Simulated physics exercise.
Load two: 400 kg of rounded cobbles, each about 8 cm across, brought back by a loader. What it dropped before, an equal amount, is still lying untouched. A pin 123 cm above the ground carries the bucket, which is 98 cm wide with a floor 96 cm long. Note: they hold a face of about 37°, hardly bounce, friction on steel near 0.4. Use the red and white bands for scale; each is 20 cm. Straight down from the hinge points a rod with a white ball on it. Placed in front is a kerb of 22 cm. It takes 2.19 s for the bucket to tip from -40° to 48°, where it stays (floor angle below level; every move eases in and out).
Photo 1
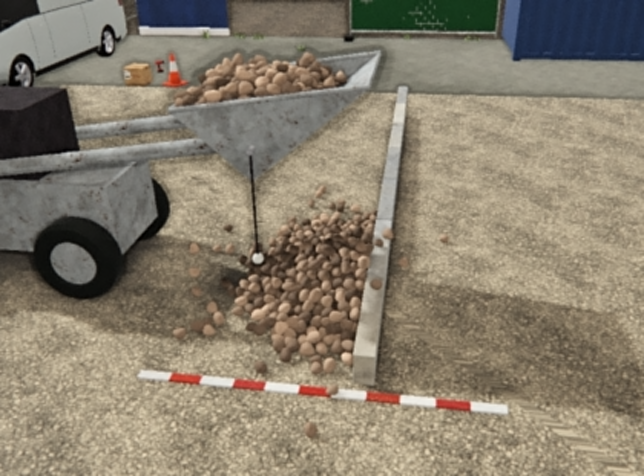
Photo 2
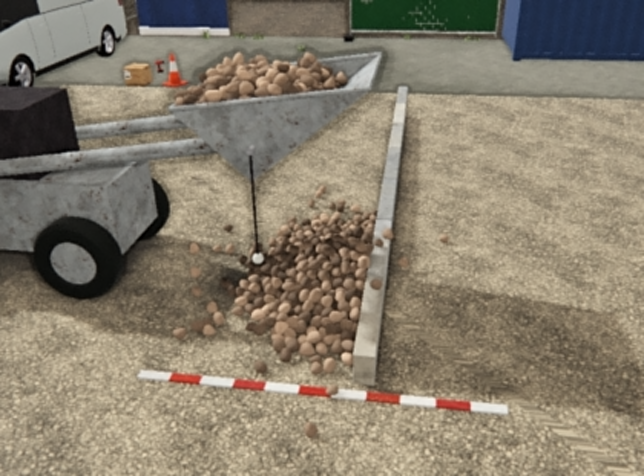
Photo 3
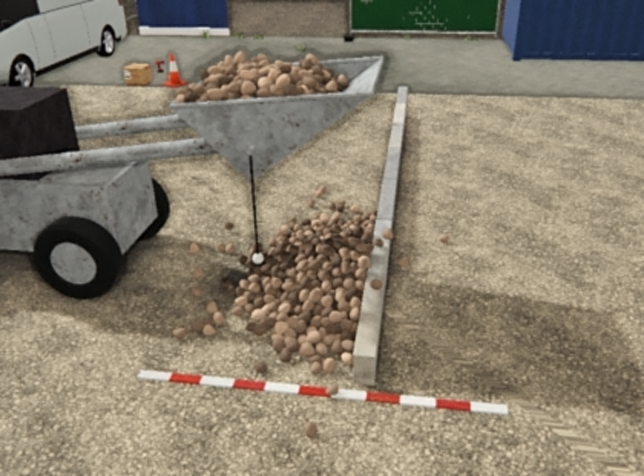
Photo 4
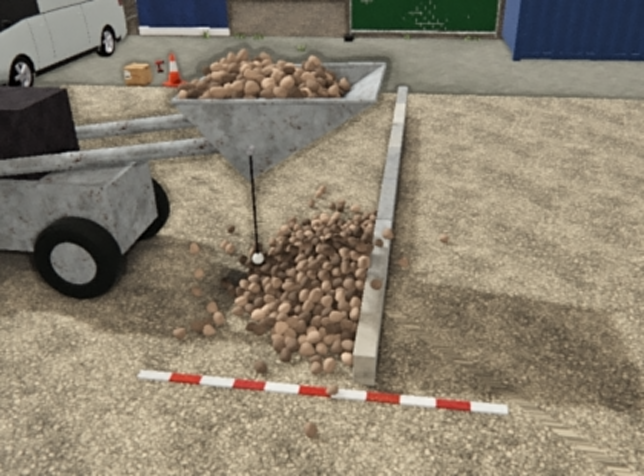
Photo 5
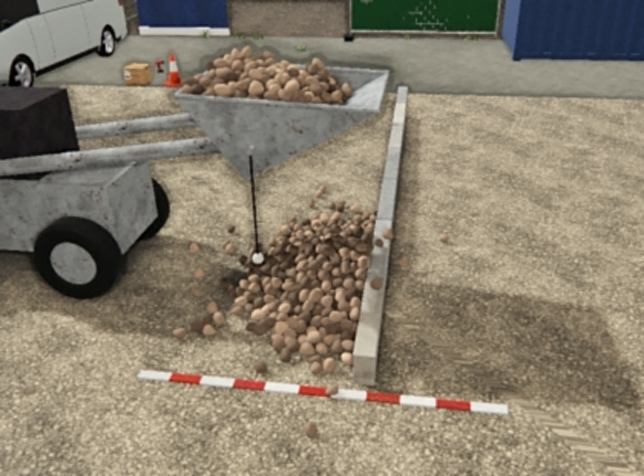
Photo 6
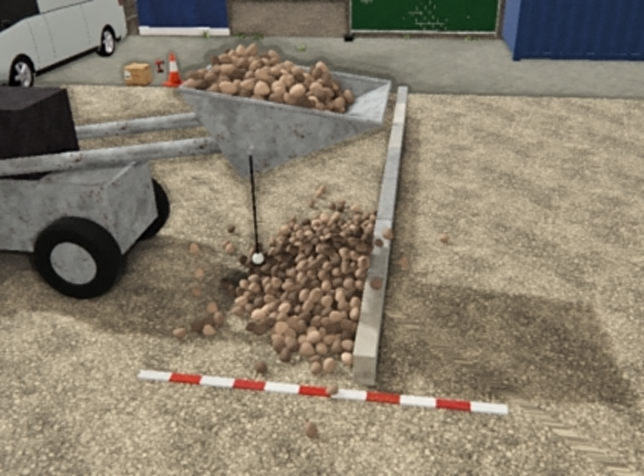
In a gravel yard, a grey loader holds a bucket of brown stones above a heap lying against a kerb. The bucket slowly tilts a little, its right-hand lip dipping, while its load stays in and the heap lies still.
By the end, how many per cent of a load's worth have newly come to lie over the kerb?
About 64 per cent have newly come to lie there.
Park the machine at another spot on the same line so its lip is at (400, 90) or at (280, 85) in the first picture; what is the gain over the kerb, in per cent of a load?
Some 90 percent, and then 5 percent.
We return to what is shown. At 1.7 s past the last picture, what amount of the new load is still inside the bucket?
Some 5 %, roughly, is held.
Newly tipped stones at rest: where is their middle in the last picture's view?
Around (410, 275) in the last picture.
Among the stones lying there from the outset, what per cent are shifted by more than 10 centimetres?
Close to 0 in a hundred of them.
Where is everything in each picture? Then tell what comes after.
In the first picture, the bucket is at -40°, its lip at (369, 87); the top of the load is at (274, 68). The earlier load is highest near (340, 243), 31 cm above ground level, 101 % on this side of the kerb.
In the second picture, lip at (370, 89), floor tilted -39°, highest stones at (270, 69).
In the third picture, the bucket is at -37°, its lip at (372, 94); the top of the load is at (264, 67).
In the fourth picture, lip at (375, 101), floor tilted -34°, highest stones at (240, 65).
In the fifth picture, lip at (379, 112), floor tilted -29°, highest stones at (233, 63).
In the sixth picture, lip at (382, 124), floor tilted -24°, highest stones at (235, 58).
Then, 1.0 s after the last picture the floor is at 34°; in per cent of one load, 83 in the bucket, 114 on this side of the kerb, 5 over the kerb; the foremost stones are at (410, 253).
Then, 1.7 s after the last picture the floor is at 48°; in per cent of one load, 5 in the bucket, 143 on this side of the kerb, 55 over the kerb; the foremost stones are at (520, 269).
Then, 2.0 s after the last picture the floor is at 48°; in per cent of one load, 0 in the bucket, 138 on this side of the kerb, 63 over the kerb; the foremost stones are at (563, 262).
Then, 4.6 s after the last picture the floor is at 48°; in per cent of one load, 0 in the bucket, 137 on this side of the kerb, 65 over the kerb; the foremost stones are at (590, 258). Net gain over the kerb, 64.
